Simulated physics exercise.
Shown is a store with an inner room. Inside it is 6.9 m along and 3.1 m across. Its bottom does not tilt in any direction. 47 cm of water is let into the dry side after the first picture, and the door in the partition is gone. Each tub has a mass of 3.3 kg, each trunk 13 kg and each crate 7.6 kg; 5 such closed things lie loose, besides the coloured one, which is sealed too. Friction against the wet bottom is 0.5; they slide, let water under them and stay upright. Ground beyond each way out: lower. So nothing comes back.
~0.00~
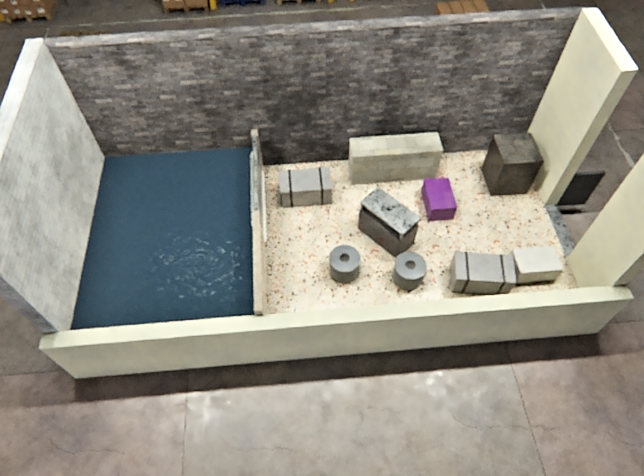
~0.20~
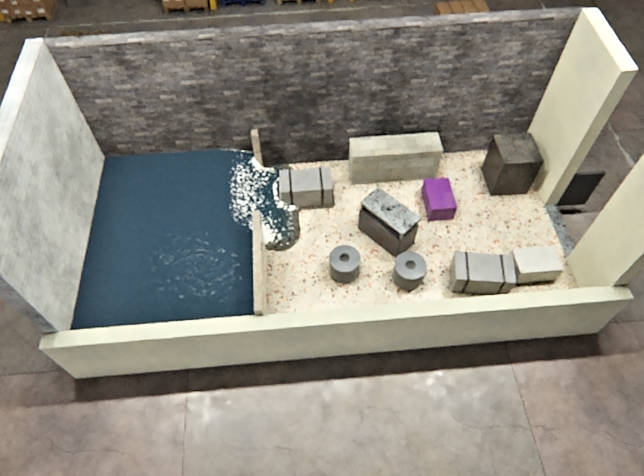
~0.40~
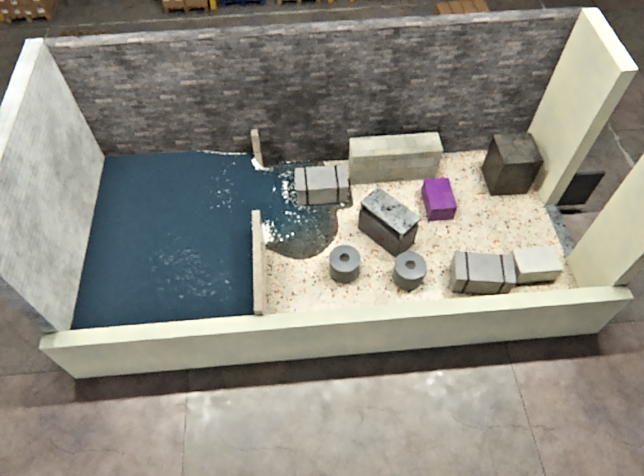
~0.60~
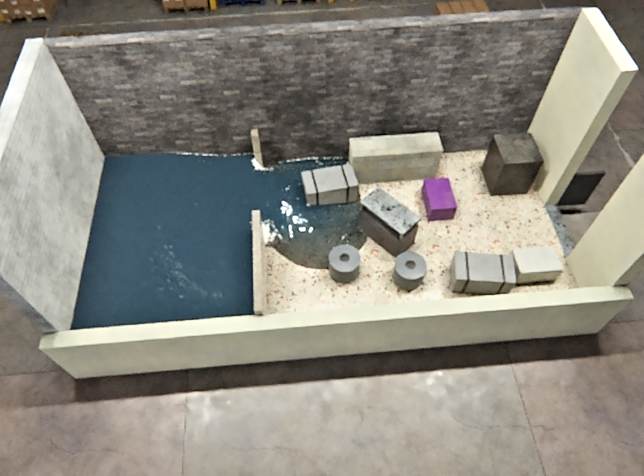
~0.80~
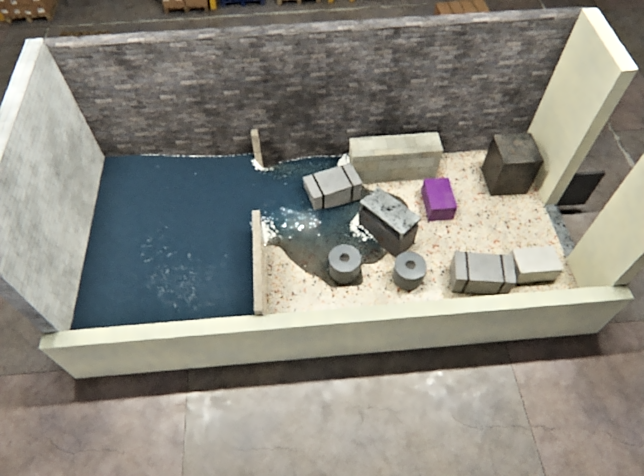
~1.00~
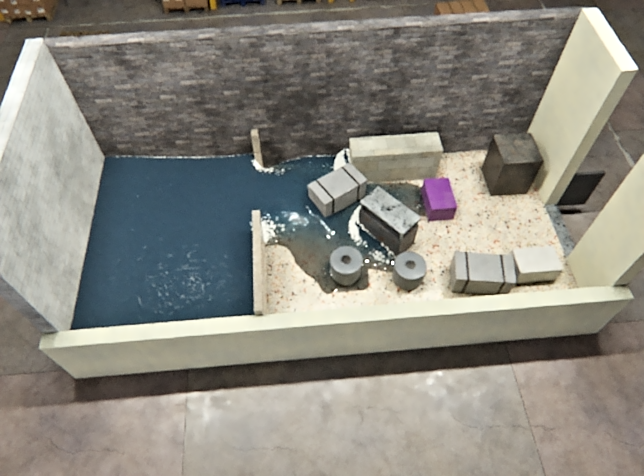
The clip opens on dark water behind a partition at the left of a walled room, with crates and trunks on the dry floor. Water pours through a gap in the partition, pushing the nearest strapped trunk rightward and turning it. The water then spreads among other objects, while the purple crate stays still.
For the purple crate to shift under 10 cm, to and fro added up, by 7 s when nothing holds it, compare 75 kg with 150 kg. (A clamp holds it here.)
Outcome: Only heavy passes.
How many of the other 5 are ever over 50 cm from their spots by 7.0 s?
I make it 5.
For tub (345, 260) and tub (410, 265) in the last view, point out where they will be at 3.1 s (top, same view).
Around (316, 304) and (494, 290).
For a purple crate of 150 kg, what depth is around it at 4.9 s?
Close to 11 cm deep.
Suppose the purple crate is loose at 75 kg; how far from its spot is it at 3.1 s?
Displacement near 20 cm.
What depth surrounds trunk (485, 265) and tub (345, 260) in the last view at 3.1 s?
First roughly 6 cm, second roughly 10 cm.
After 1.4 s the purple crate would be 0 cm from its start with 75 kg and 0 cm from its start with 150 kg; 4 cm of water round it then.
After 3.1 s the purple crate would be 20 cm from its start with 75 kg and 0 cm from its start with 150 kg; 13 cm of water round it then.
After 4.9 s the purple crate would be 31 cm from its start with 75 kg and 0 cm from its start with 150 kg; 11 cm of water round it then.
After 7.0 s the purple crate would be 31 cm from its start with 75 kg and 0 cm from its start with 150 kg; 18 cm of water round it then.
